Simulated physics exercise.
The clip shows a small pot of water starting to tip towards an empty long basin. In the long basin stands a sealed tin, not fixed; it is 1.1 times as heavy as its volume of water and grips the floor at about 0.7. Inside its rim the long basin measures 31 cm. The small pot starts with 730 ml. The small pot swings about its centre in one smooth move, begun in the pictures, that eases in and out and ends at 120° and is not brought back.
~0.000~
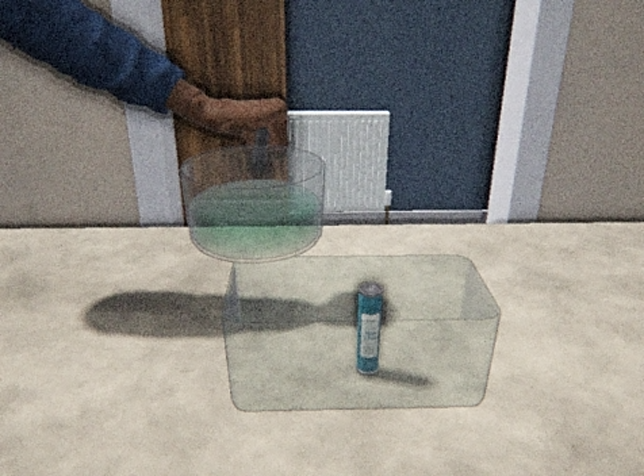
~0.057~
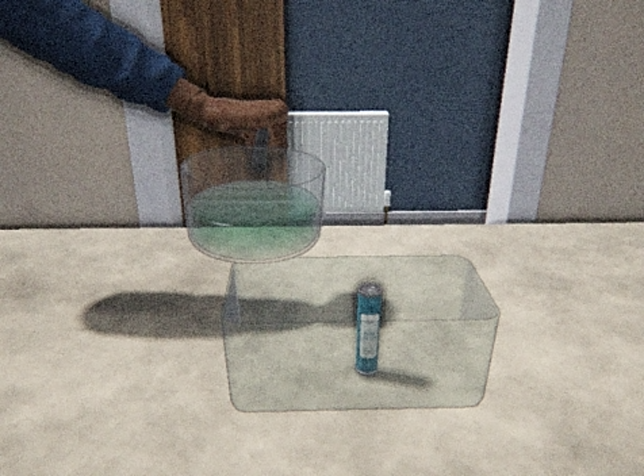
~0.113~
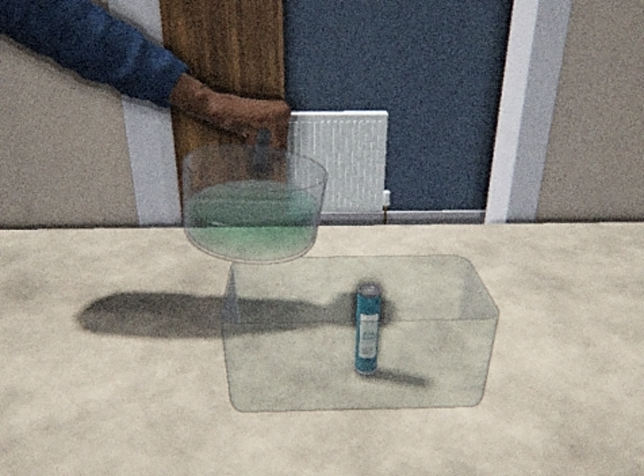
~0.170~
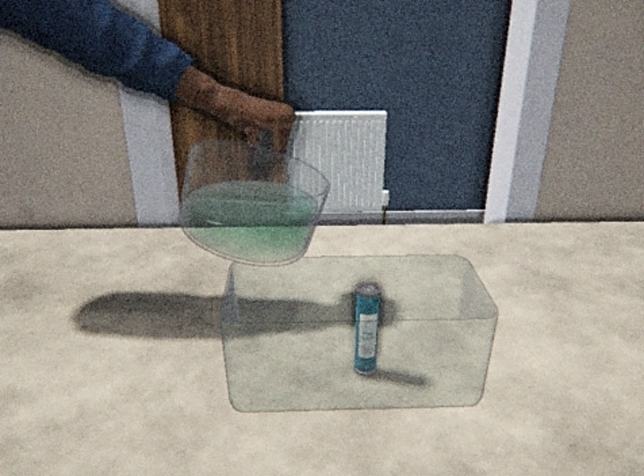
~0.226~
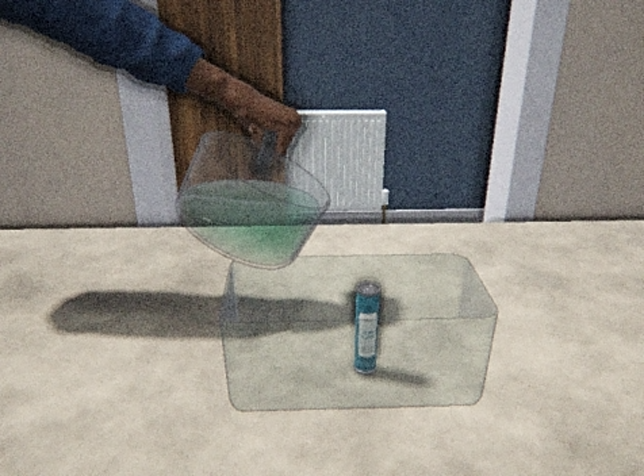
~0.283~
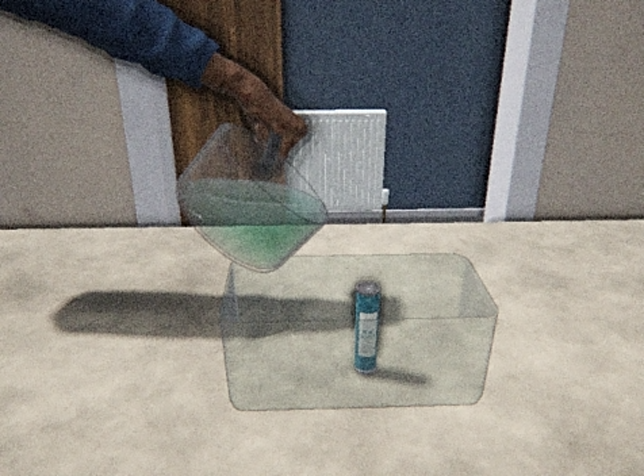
A small clear pot of greenish water, held from above by a hand, hung level at first, then tilted steadily down to the right above a long clear basin with a blue tin standing inside.
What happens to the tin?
The tin topples.
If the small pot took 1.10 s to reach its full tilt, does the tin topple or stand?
The tin stays up.
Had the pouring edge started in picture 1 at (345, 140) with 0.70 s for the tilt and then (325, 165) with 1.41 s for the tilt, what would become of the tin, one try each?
First it falls; then it remains upright.
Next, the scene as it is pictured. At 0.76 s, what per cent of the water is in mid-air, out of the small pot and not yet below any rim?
Some 4 per cent.
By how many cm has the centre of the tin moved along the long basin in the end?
About 7.5 cm.
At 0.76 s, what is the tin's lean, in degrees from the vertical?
It is at some 15°.
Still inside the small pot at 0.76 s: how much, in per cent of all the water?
About 3 per cent.
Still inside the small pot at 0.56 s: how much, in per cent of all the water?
Near 22 in a hundred.
Then, 0.56 s in, the tilt is 108° and 23 per cent is still to pour; the tin stands where it began.
Then, 0.76 s in, the tilt is 120° and 3 per cent is still to pour; the tin leans 13°.
Then, 0.97 s in, the tilt is 120° and 0 per cent is still to pour; the tin leans 53°.
Then, 1.20 s in, the tilt is 120° and 0 per cent is still to pour; the tin lies on its side.
Finally, the tin lies on its side.
